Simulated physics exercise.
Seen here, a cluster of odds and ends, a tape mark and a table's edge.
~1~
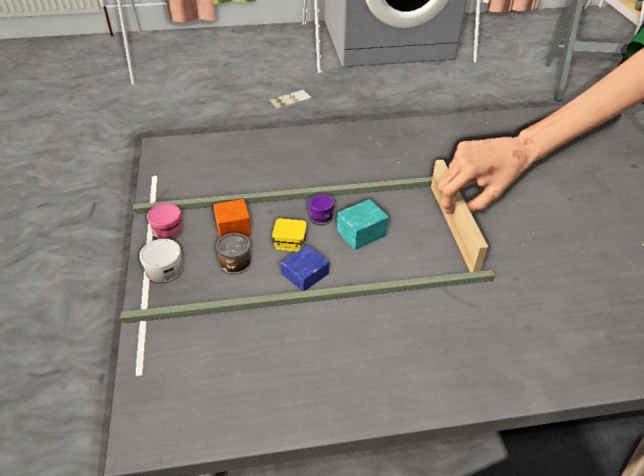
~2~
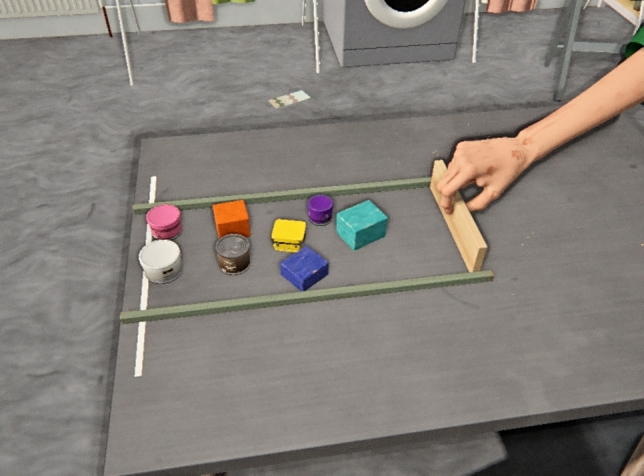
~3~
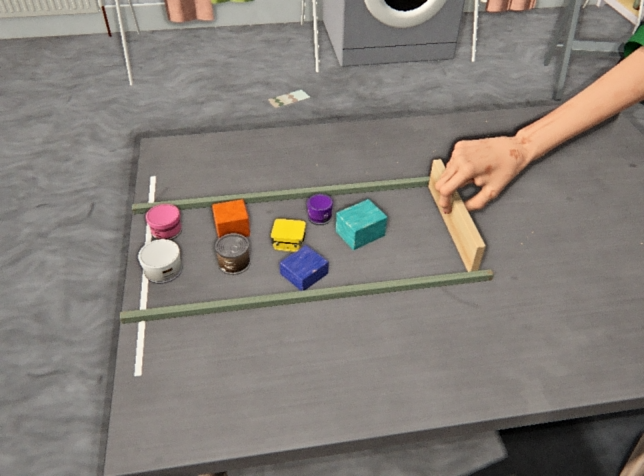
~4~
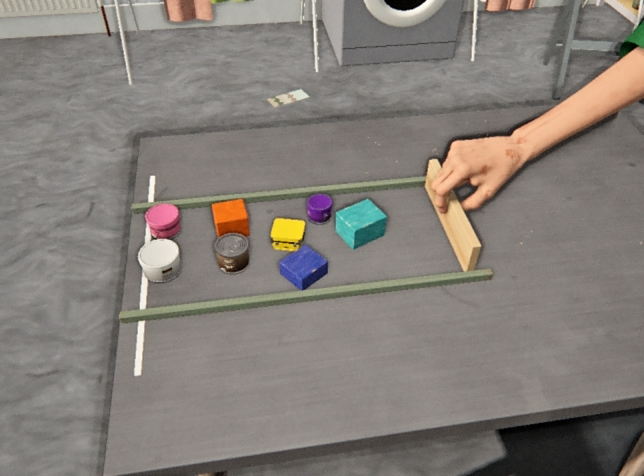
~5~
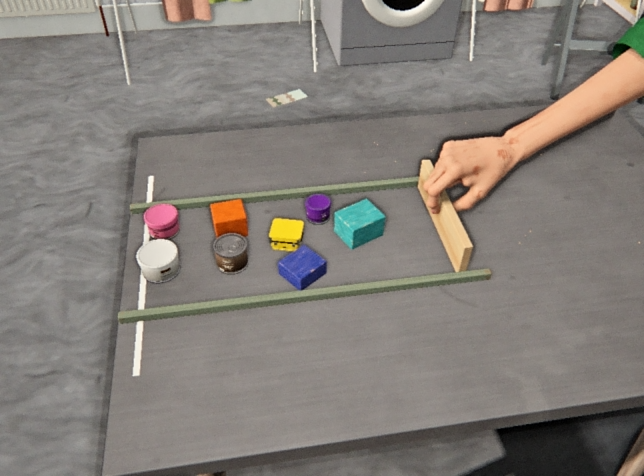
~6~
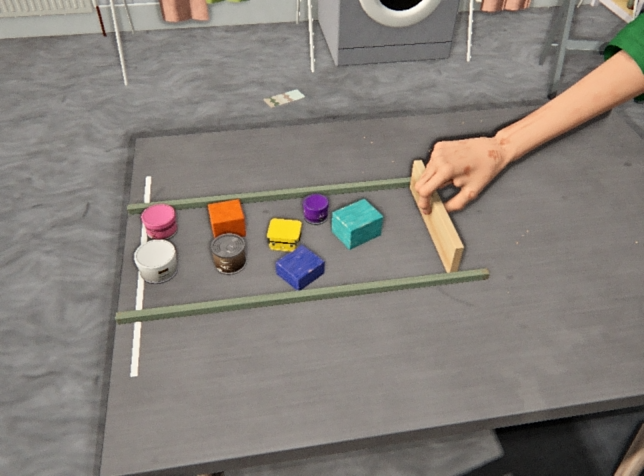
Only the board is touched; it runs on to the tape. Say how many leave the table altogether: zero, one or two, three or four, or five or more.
Outcome: The number that fall off is five or more.
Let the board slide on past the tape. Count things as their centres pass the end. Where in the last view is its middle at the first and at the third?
About (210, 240), then (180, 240).
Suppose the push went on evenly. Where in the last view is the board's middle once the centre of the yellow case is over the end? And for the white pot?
For the yellow case at (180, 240), for the white pot at (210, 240).
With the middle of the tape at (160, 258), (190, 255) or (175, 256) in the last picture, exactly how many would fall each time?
The counts: 5, 2 and 3.
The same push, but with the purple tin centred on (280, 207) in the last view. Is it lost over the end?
Then it does not fall.
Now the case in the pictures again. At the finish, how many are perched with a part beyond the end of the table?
Overhanging: 3.
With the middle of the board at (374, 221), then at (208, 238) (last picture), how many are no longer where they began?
By then 1, and 8.
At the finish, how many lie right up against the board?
That makes 3.
Early on, none off yet; white pot at rest near (157, 262); pink tin at rest near (160, 223); brown tin at rest near (229, 254).
A while later, none off yet; white pot travelled a little near (145, 265); pink tin travelled a little near (148, 221); brown tin travelled about its own width near (184, 266).
Finally, the number that fall off is five or more; lost, yellow case, orange block, brown tin, pink tin and white pot.
